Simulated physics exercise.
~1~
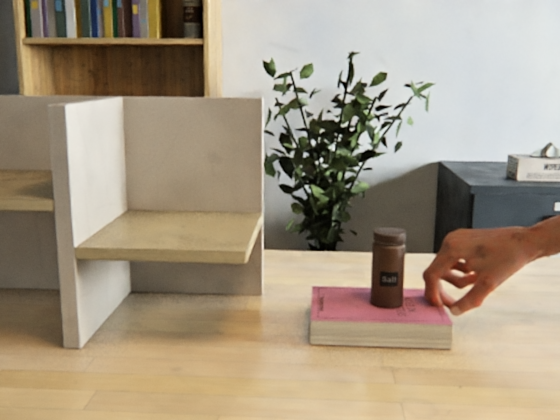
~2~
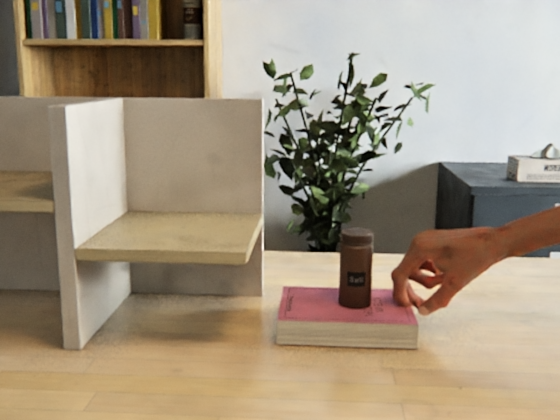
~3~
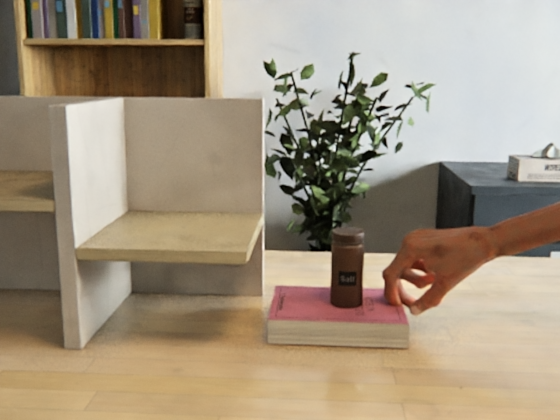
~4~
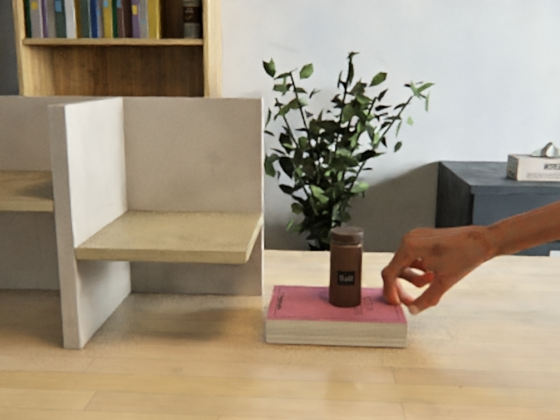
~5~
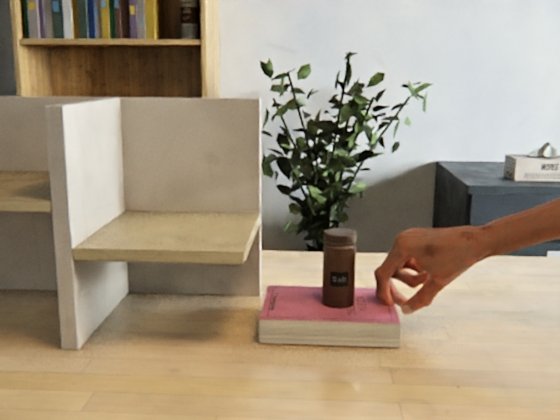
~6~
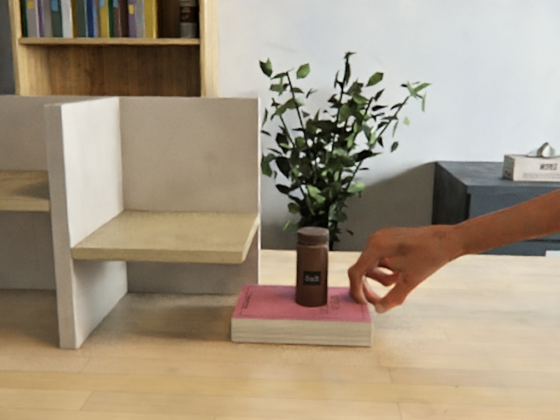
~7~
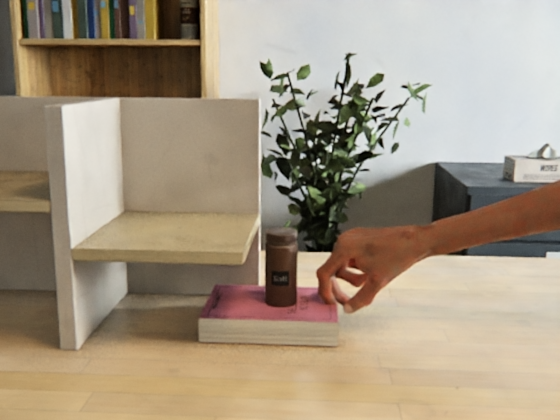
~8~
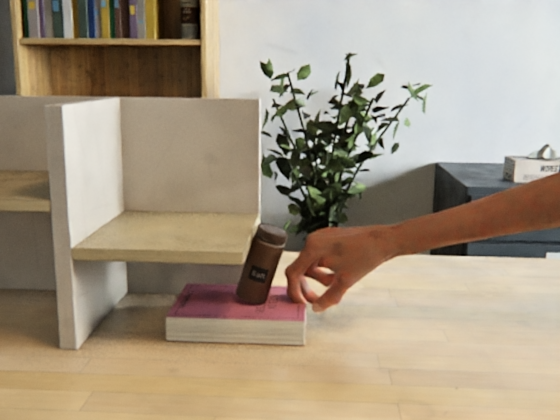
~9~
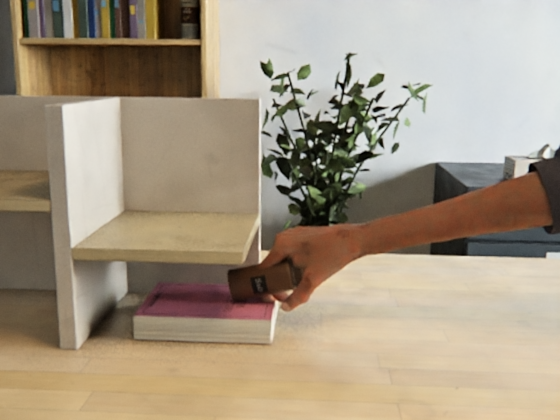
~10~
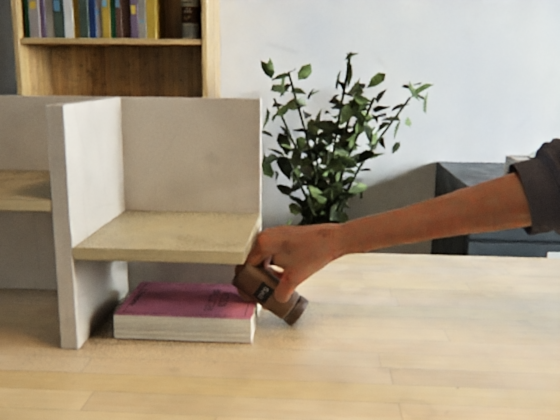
On a wooden table, a hand slides a pink book under a low shelf, tipping a brown shaker off.
